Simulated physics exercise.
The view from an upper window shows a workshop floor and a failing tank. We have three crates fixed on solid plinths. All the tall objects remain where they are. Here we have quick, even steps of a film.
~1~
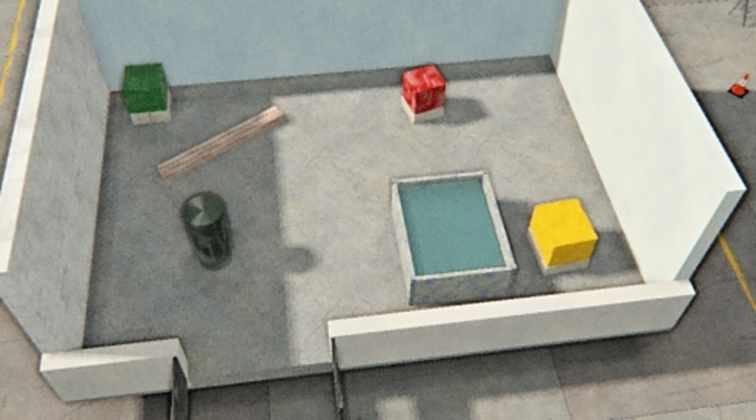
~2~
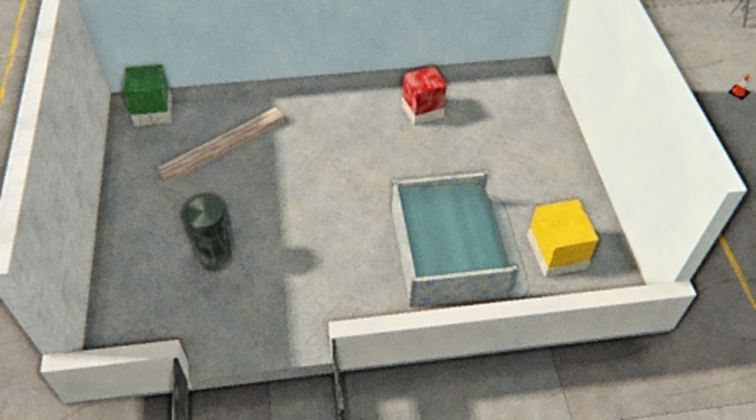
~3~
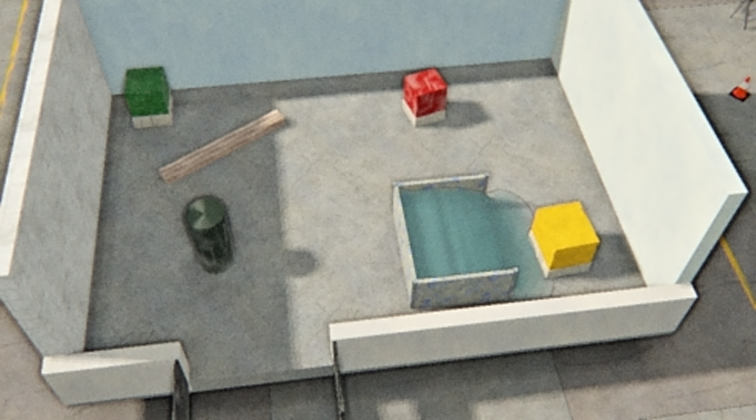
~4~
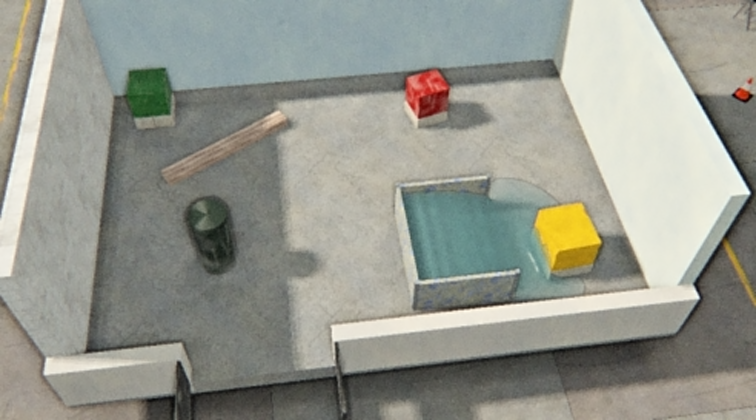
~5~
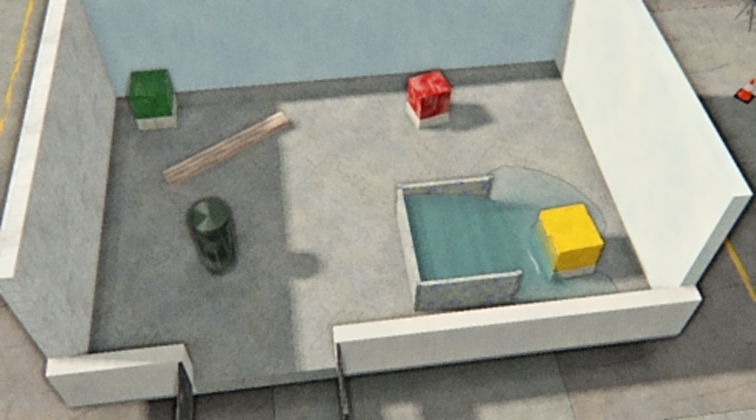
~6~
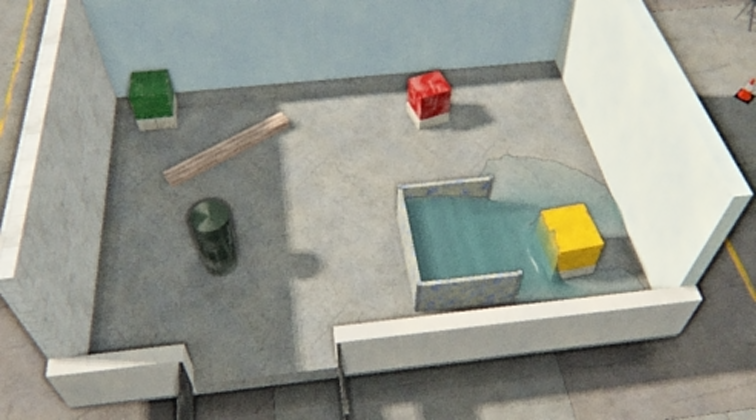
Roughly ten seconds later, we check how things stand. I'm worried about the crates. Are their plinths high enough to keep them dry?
The red crate is left dry, the yellow crate is left wet, the green crate is left dry.
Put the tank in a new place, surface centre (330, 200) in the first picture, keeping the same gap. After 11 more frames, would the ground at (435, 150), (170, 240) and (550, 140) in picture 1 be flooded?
Taking the three spots in order: Swamped, bare, swamped.
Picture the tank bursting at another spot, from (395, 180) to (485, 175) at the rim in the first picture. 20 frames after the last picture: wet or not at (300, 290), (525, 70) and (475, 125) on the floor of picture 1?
Point one: Not reached. Point two: Reached. Point three: Reached.
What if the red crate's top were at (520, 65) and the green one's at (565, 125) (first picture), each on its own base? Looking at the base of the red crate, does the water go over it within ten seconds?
I'd say the red crate stays clear.
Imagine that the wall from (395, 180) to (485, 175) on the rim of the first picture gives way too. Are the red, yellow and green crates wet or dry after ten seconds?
Red: Flooded; yellow: Not flooded; green: Not flooded.
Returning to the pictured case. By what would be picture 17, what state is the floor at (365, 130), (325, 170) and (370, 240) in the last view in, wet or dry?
First spared, second spared, third spared.
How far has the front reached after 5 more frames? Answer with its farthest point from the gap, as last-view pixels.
Roughly (577, 125).
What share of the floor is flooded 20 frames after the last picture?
My guess is around 30 in a hundred.
A moment on, water covers 15 % of the floor; the red crate not reached, the yellow crate water round its plinth, the green crate not reached.
Next, water covers 25 % of the floor; the red crate not reached, the yellow crate water round its plinth, the green crate not reached.
Then, water covers 30 % of the floor; the red crate water round its plinth, the yellow crate water round its plinth, the green crate not reached.
Later, water covers 50 % of the floor; the red crate water round its plinth, the yellow crate water round its plinth, the green crate not reached.
In the end, water covers 85 % of the floor; the red crate stayed above the water, the yellow crate was topped, the green crate stayed above the water.
